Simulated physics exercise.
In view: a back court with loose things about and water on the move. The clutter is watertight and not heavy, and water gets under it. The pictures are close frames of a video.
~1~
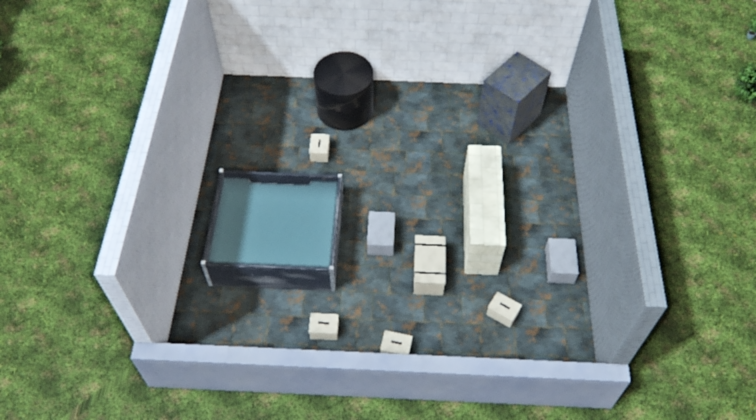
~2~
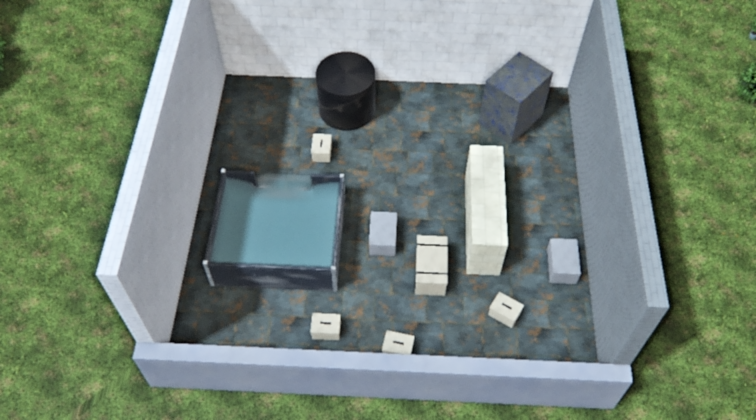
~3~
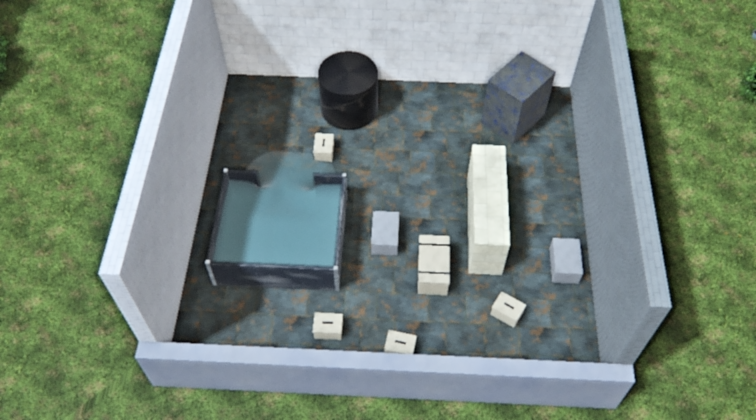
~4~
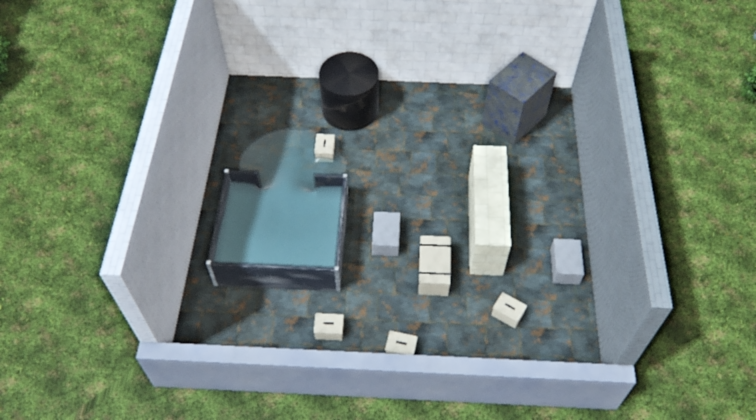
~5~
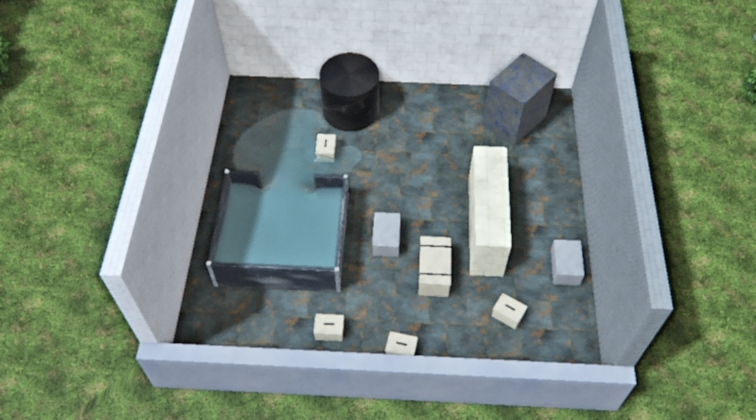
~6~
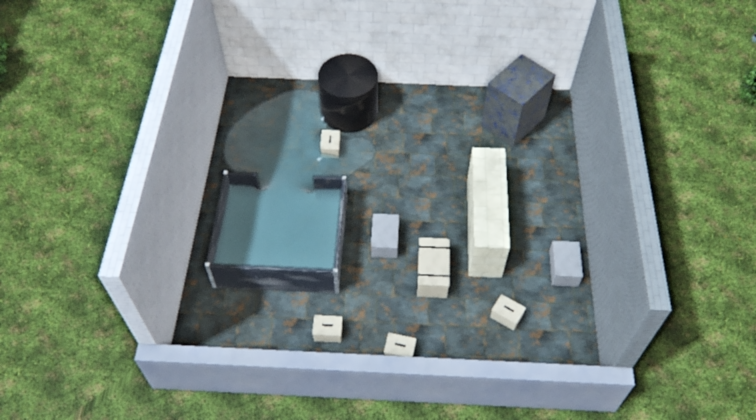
In a walled back court, water spreads from a tank's open back and nudges a small pale box.
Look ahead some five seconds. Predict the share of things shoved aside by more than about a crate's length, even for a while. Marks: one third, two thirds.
Share: Not even a third.
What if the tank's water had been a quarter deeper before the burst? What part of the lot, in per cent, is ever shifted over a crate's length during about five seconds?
Near 10 in a hundred.
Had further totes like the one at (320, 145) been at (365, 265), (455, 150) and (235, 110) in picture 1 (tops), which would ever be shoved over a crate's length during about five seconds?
One after the other: Short of that, under that, shifted that much.
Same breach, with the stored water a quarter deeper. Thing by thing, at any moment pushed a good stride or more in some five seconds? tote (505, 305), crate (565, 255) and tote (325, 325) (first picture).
One after the other: Less than that, no, no.
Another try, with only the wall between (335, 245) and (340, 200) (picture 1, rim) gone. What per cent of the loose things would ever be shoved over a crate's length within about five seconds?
I make it 60 per cent.
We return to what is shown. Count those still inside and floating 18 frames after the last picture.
0 of them.
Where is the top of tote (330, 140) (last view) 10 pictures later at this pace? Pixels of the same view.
Near (433, 135).
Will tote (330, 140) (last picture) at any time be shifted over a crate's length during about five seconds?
My call: That far or more.
A moment on, 0 of 7 are well off their spots; 0 afloat.
Next, 1 of 7 are well off their spots; 0 afloat.
Later, 1 of 7 are well off their spots; 0 afloat.
In the end, 1 of 7 are well off their spots, and 1 have been at some point; 0 afloat.
